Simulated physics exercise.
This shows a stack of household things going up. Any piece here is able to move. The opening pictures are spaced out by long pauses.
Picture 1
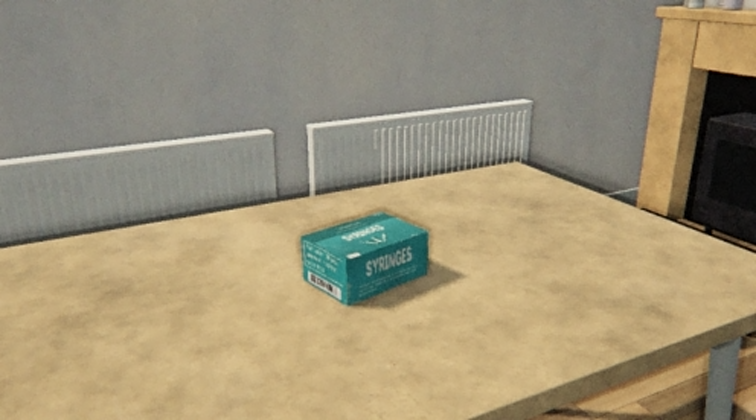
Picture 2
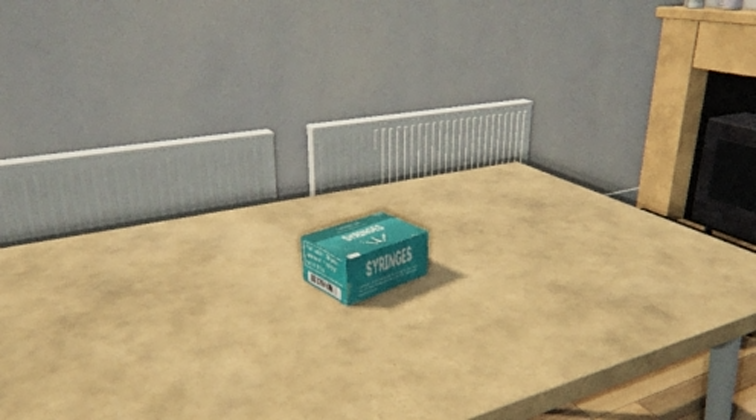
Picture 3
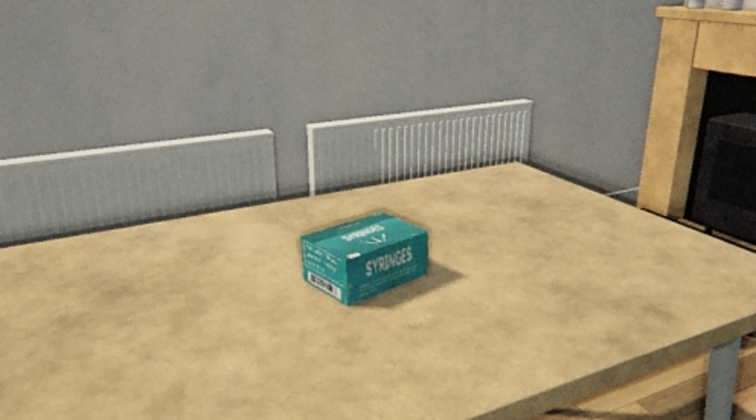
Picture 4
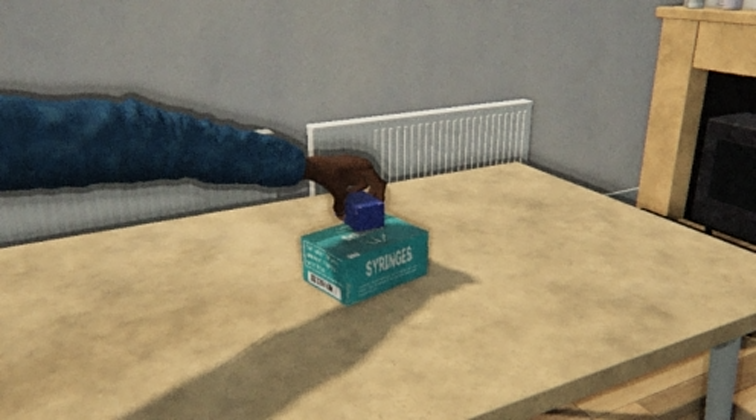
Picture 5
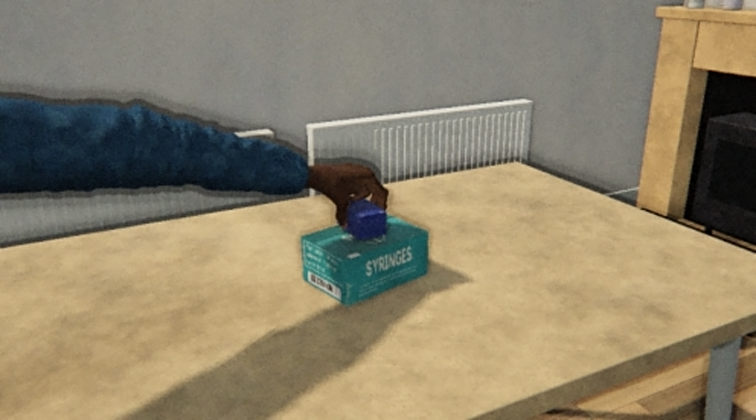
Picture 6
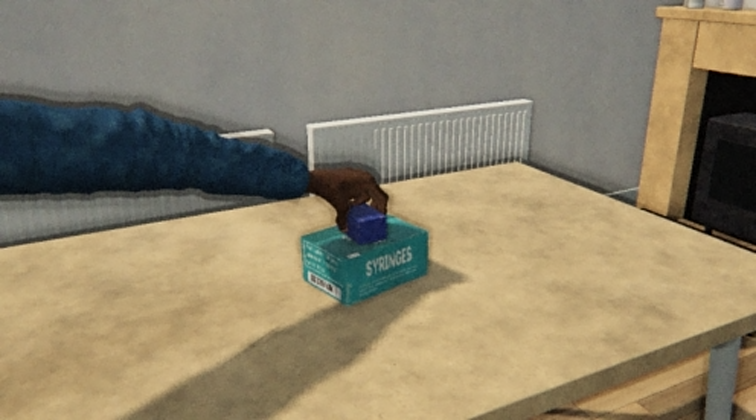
A turquoise box of syringes sat alone on a table, and then a dark-skinned hand in a blue sleeve reached in from the left and lowered a small blue block onto its top.
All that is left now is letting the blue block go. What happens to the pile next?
Most likely the pile survives.
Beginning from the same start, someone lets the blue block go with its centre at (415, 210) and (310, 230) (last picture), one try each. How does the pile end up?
The first try leaves the pile knocked down, the second leaves it knocked down.
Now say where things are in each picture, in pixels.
In the first frame, the last thing is not in view yet; turquoise box (366, 256).
In the second frame, the last thing is not in view yet; turquoise box (366, 256).
In the third frame, the last thing is not in view yet; turquoise box (366, 256).
The fourth frame shows coming down; blue block (359, 210); turquoise box (366, 256).
The fifth frame shows coming down; blue block (361, 218); turquoise box (366, 256).
The sixth frame shows set down, still held; blue block (361, 222); turquoise box (366, 256).
Then, 0.20 s on from there, no change.
Then, 0.60 s on from there, blue block resting near (361, 223).
In the end, both unmoved. At the end, from the last picture's camera, blue block near (361, 223). The pile keeps its balance.
